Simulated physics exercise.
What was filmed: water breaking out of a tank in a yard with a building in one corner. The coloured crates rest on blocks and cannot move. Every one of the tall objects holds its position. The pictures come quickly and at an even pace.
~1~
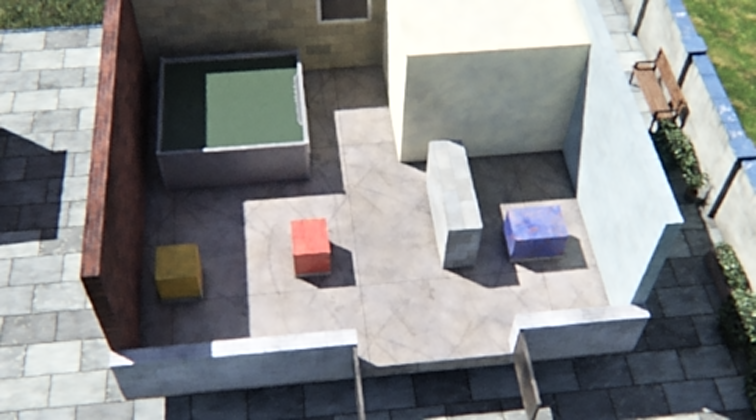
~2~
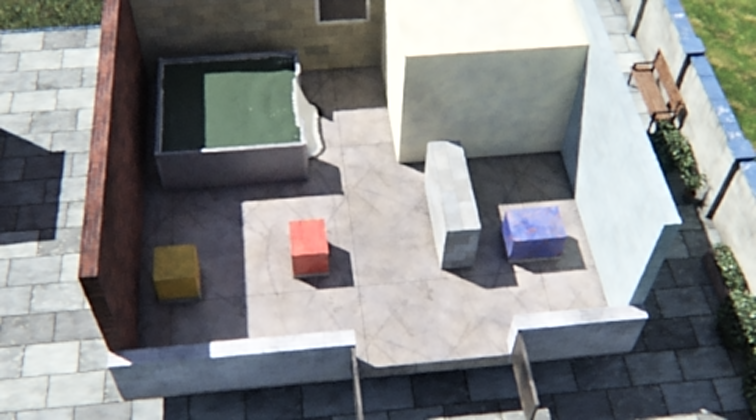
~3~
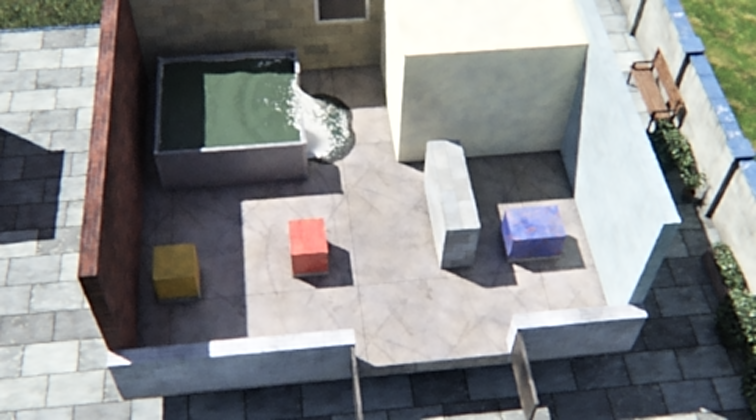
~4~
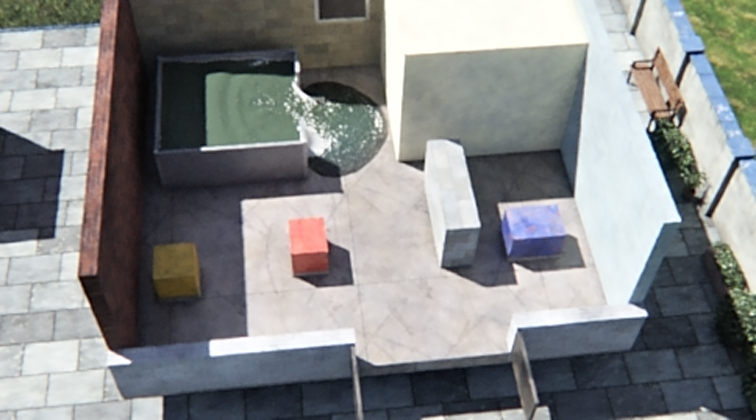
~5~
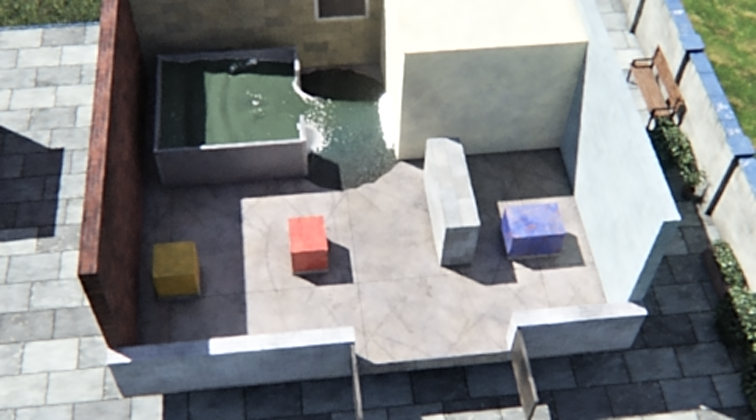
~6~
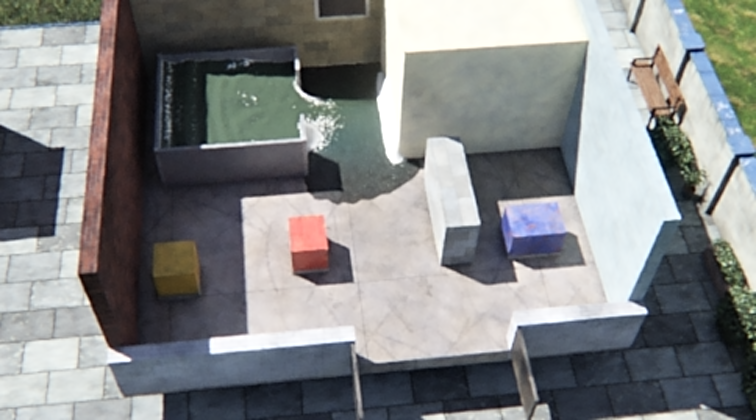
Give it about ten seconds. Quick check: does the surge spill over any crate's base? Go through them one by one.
Result: Yellow crate wet, red crate wet, blue crate dry.
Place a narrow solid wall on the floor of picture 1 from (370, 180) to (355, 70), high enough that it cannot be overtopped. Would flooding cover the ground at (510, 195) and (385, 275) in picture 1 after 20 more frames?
Untouched, reached.
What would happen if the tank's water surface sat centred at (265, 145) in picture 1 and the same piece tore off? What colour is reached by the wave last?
Yellow crate.
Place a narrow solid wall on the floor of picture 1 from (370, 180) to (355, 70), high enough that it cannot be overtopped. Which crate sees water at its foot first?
I say the crate marked red.
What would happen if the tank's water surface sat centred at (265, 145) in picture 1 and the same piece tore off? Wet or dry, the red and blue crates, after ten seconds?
Red: Overtopped; blue: Overtopped.
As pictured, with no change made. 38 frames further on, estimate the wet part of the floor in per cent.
About 75 %.
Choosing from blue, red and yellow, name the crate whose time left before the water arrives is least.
The one in red it is.
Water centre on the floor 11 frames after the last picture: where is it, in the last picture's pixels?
That comes out near (284, 135).
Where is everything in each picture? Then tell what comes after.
In the first frame, the water tank at (232, 103) is whole and still.
In the second frame, water pours out at (300, 118) and has run to (315, 155).
In the third frame, the front is at (350, 143), out from the gap at (300, 120).
In the fourth frame, the front is at (384, 128), out from the gap at (300, 120).
In the fifth frame, the front is at (396, 158), out from the gap at (299, 118).
In the sixth frame, water pours out at (300, 117) and has run to (412, 172).
A moment on, water covers 20 % of the floor; the yellow crate not reached, the red crate water round its plinth, the blue crate not reached.
Next, water covers 35 % of the floor; the yellow crate not reached, the red crate water round its plinth, the blue crate not reached.
Then, water covers 55 % of the floor; the yellow crate not reached, the red crate water round its plinth, the blue crate not reached.
Later, water covers 75 % of the floor; the yellow crate water round its plinth, the red crate water round its plinth, the blue crate water round its plinth.
In the end, water covers 90 % of the floor; the yellow crate was topped, the red crate was topped, the blue crate stayed above the water.
